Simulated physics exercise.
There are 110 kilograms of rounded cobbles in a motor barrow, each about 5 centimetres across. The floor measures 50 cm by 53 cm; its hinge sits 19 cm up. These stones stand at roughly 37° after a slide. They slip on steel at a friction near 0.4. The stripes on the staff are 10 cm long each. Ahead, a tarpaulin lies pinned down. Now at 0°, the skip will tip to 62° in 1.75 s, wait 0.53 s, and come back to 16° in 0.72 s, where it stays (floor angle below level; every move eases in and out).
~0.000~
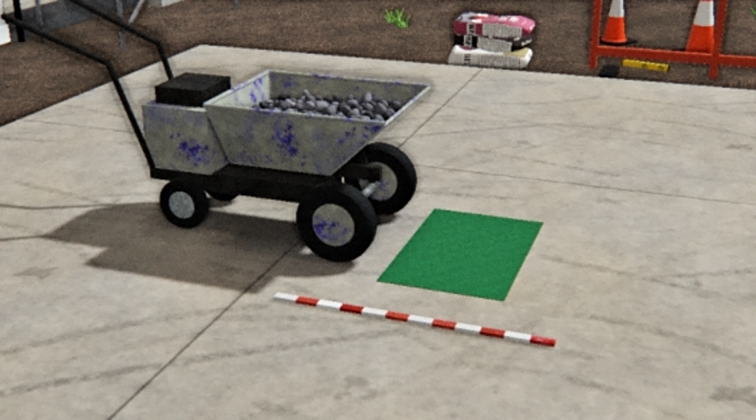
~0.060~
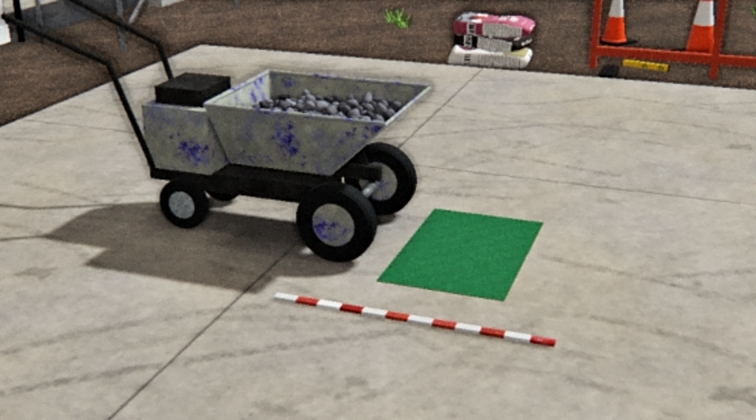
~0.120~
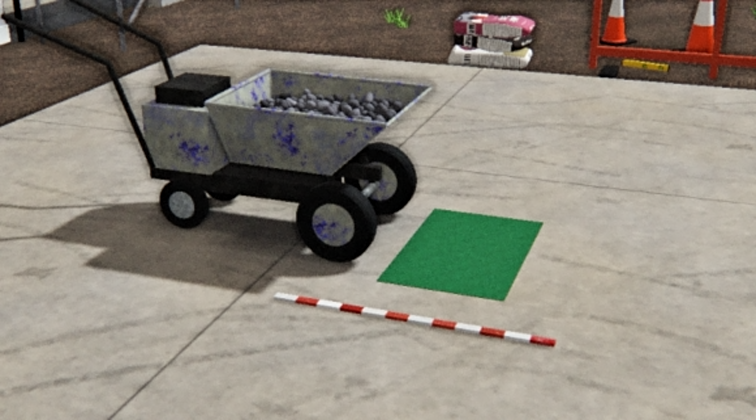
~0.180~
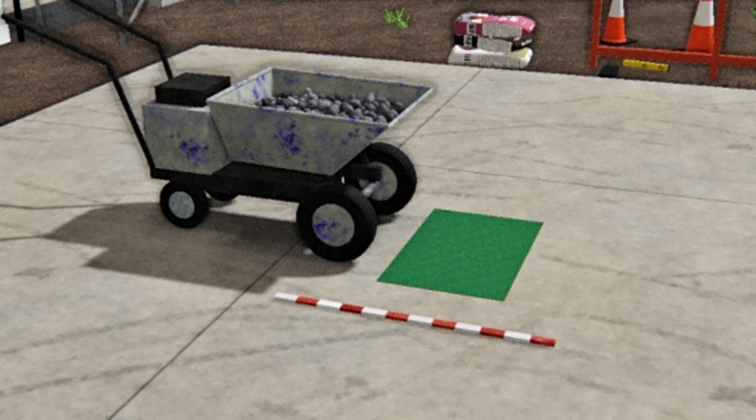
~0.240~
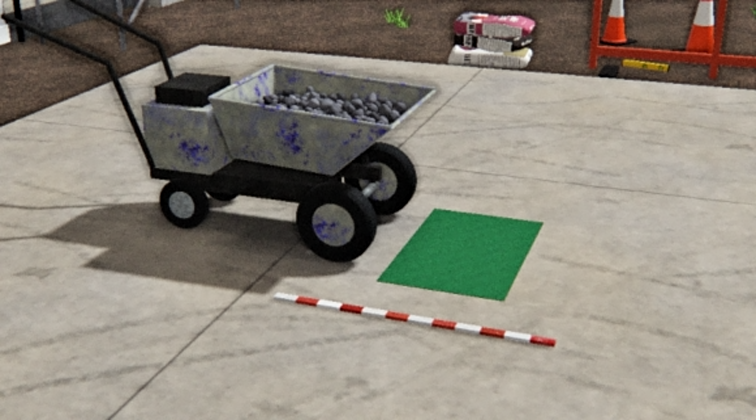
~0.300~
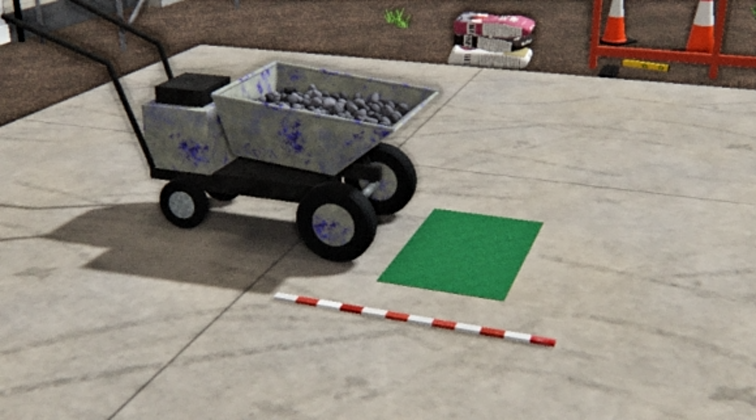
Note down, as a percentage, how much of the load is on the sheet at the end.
Approximately 50 out of 100.
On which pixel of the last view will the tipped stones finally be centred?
Their middle lands near (515, 251).
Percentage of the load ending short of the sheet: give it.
Around 0 per cent of the load ends up there.
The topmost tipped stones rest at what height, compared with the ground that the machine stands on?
Around 20 cm above it, I'd say.
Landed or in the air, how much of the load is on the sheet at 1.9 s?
Close to 30 per cent at that time.
After 1.3 s the floor is at 52°; 100 % in the skip; the foremost stones are at (447, 185).
After 1.9 s the floor is at 62°; 62 % in the skip, 29 % on the sheet, 8 % off the sheet elsewhere; the foremost stones are at (555, 255).
After 3.5 s the floor is at 16°; 5 % in the skip, 1 % short of the sheet, 52 % on the sheet, 42 % off the sheet elsewhere; the foremost stones are at (669, 263).
After 5.4 s the floor is at 16°; 5 % in the skip, 1 % short of the sheet, 52 % on the sheet, 42 % off the sheet elsewhere; the foremost stones are at (669, 263).
